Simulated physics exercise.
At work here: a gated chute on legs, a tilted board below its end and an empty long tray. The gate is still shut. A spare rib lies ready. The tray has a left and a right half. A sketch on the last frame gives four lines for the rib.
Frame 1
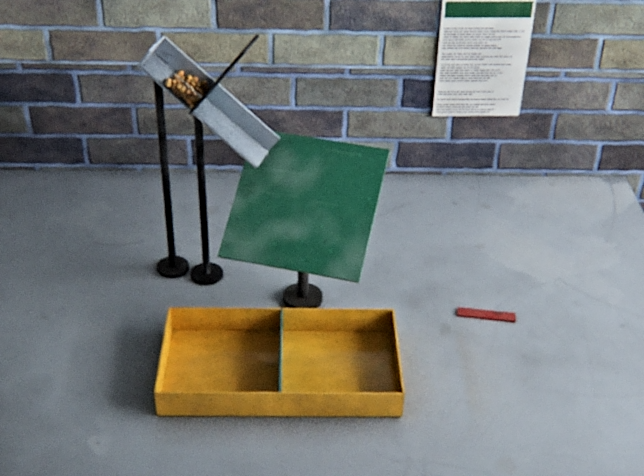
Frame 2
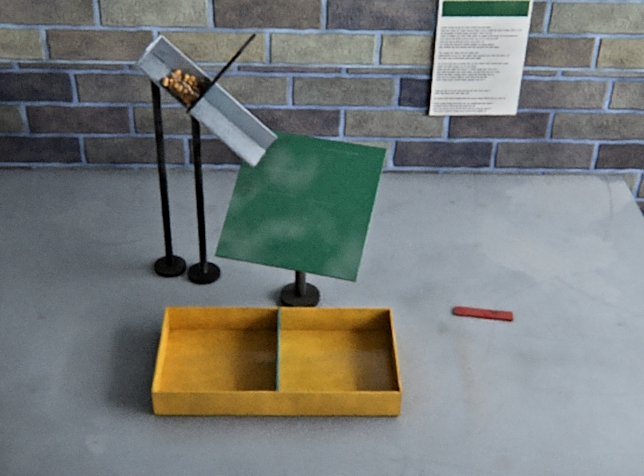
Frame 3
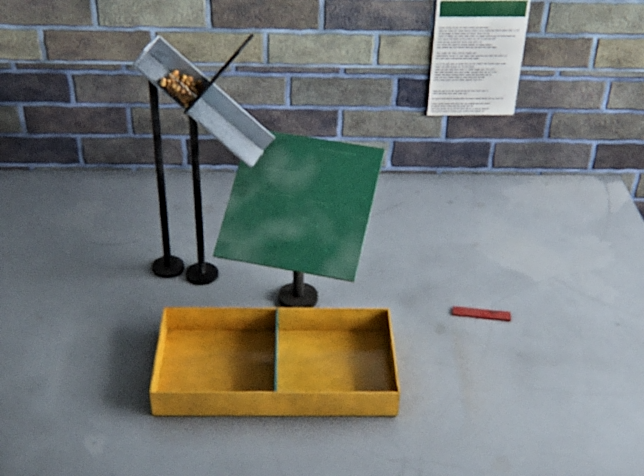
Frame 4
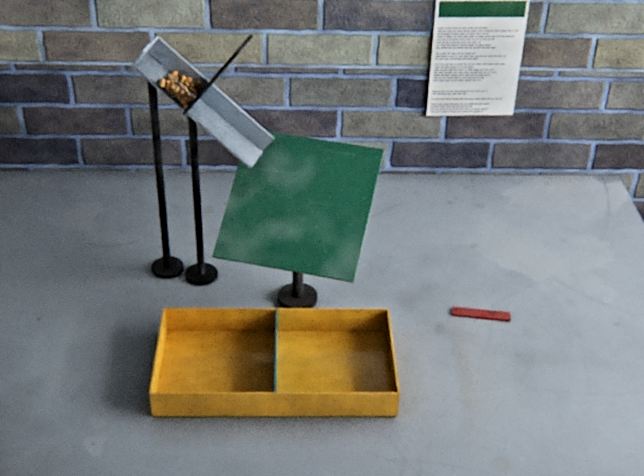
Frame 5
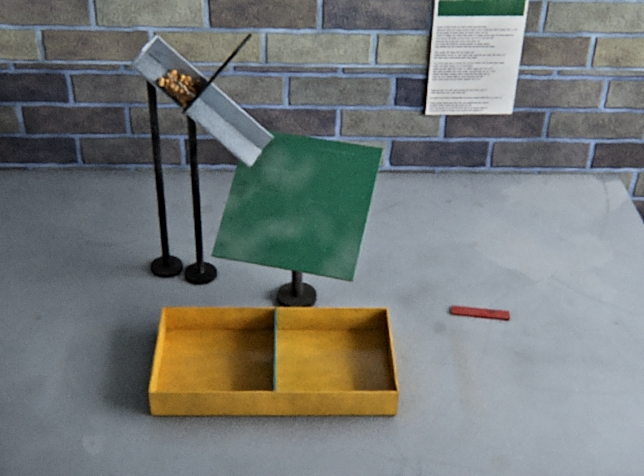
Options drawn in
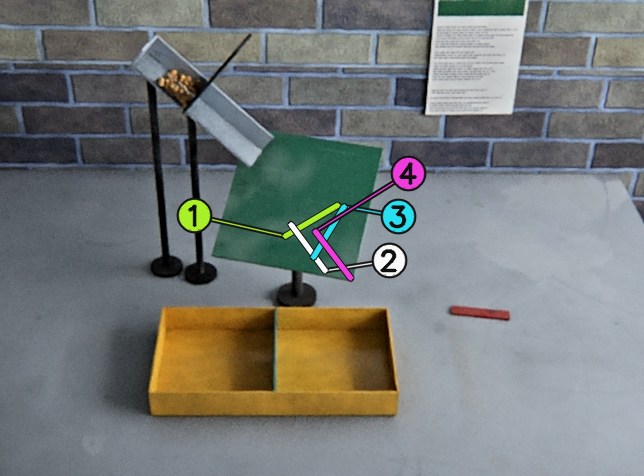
A yellow divided tray sits below a green board and loaded chute as nothing noticeably moves.
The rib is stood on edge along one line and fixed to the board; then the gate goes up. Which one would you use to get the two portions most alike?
Take 3.
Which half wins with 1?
Left.
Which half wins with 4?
Right.
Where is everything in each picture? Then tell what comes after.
In the first picture, load behind the gate near (192, 90), round wooden beads; lip of the chute near (262, 160), sloping fairly steeply.
In the second picture, middle of the board near (302, 201), tilted fairly steeply; middle of its low edge near (284, 268); of its high edge near (318, 138).
In the third picture, front corners of the tray near (150, 392) and (399, 393); front end of its middle wall near (275, 392).
In the fourth picture, middle of the load near (186, 90); lip near (257, 160).
In the fifth picture, middle of the load near (185, 89); lip near (256, 159).
On the marked copy, line 1 from (337, 205) to (285, 236); line 2 from (291, 224) to (325, 270); line 3 from (344, 206) to (313, 257); line 4 from (315, 231) to (350, 278).
If 1 is chosen, of what is caught, the bulk in the left half, a small share in the right.
If 2 is chosen, of what is caught, close to a quarter in the left half, the bulk in the right.
If 3 is chosen, of what is caught, close to half in the left half, close to half in the right.
If 4 is chosen, of what is caught, a small share in the left half, the bulk in the right.
